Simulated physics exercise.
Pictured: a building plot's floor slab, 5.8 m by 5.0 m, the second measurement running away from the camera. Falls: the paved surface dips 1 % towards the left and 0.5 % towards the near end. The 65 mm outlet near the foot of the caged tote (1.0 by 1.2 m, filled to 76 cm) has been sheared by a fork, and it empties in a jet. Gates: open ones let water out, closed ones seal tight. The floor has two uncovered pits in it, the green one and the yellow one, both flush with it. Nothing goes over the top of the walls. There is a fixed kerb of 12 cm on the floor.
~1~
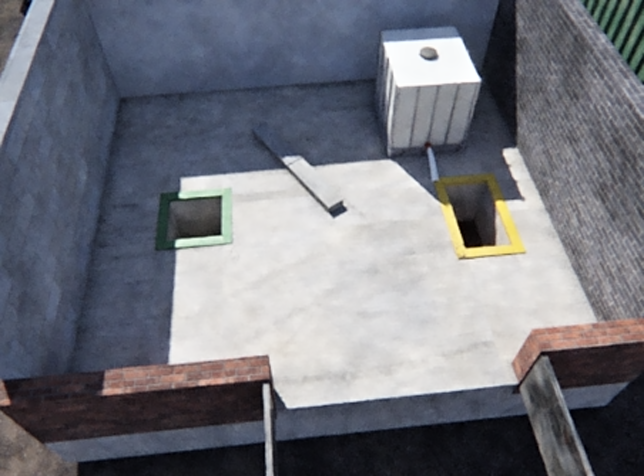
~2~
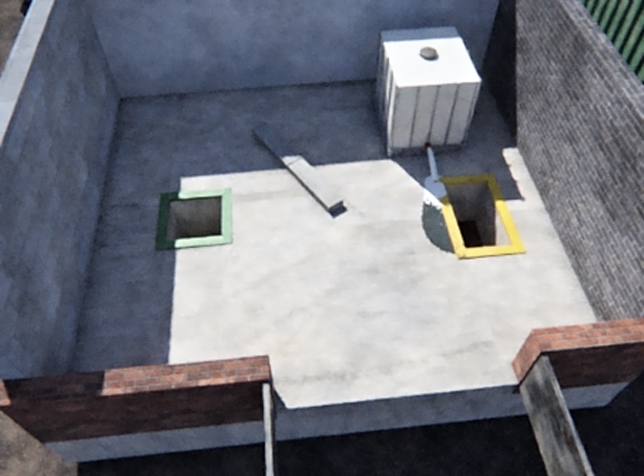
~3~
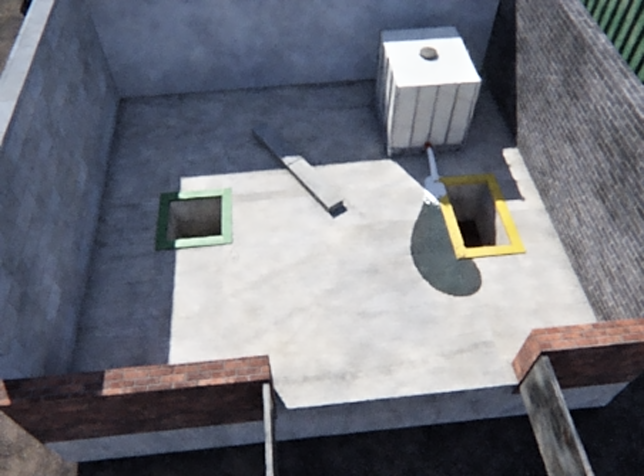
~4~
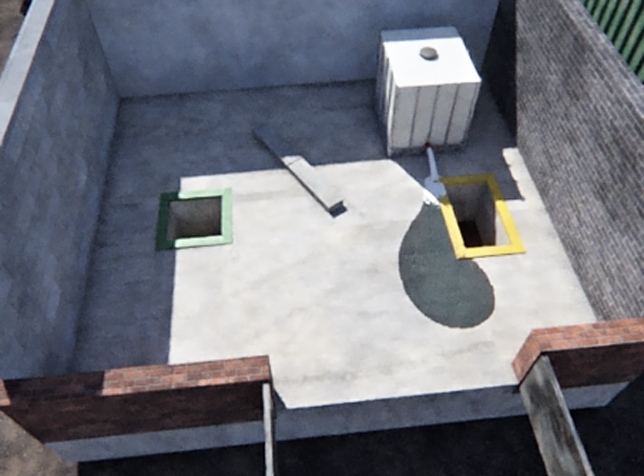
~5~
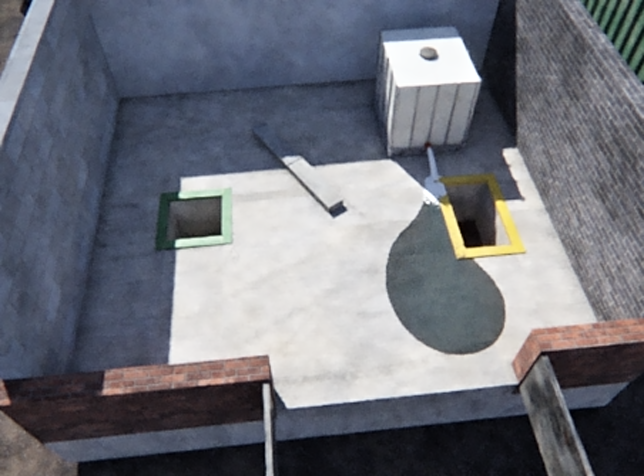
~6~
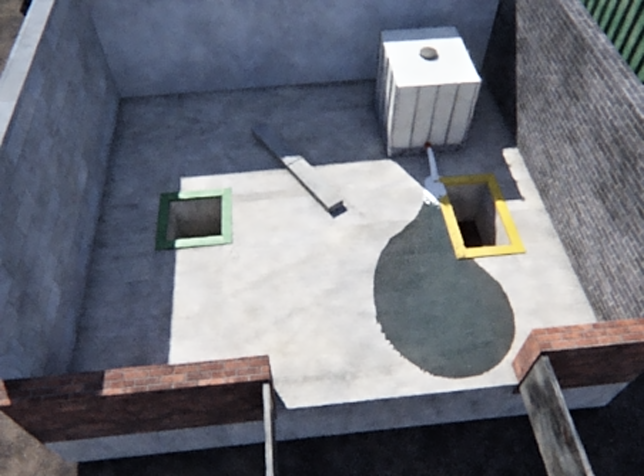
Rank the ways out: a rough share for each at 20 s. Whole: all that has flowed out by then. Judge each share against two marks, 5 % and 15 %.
Against the marks, the gateway gets over 15 %; the green pit gets not even 5 %; the yellow pit gets over 15 %.
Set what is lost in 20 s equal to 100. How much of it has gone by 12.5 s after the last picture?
I'd say some 80 per cent by then.
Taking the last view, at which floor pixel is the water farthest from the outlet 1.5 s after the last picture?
Around pixel (380, 375).
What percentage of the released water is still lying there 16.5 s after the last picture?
I'd put it at around 28 per cent.
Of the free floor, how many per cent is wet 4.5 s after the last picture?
15 %.
Then, 1.5 s after the last picture water covers 10 % of the floor and is deepest (2 cm) near (442, 188); gone so far, the gateway 1 %, the green pit 0 %, the yellow pit 11 %.
Then, 4.5 s after the last picture water covers 15 % of the floor and is deepest (2 cm) near (442, 188); gone so far, the gateway 5 %, the green pit 0 %, the yellow pit 19 %.
Then, 8.5 s after the last picture water covers 15 % of the floor and is deepest (2 cm) near (442, 188); gone so far, the gateway 12 %, the green pit 0 %, the yellow pit 28 %.
Then, 12.5 s after the last picture water covers 20 % of the floor and is deepest (2 cm) near (442, 188); gone so far, the gateway 19 %, the green pit 0 %, the yellow pit 37 %.
Then, 16.5 s after the last picture water covers 20 % of the floor and is deepest (2 cm) near (442, 188); gone so far, the gateway 26 %, the green pit 0 %, the yellow pit 46 %.
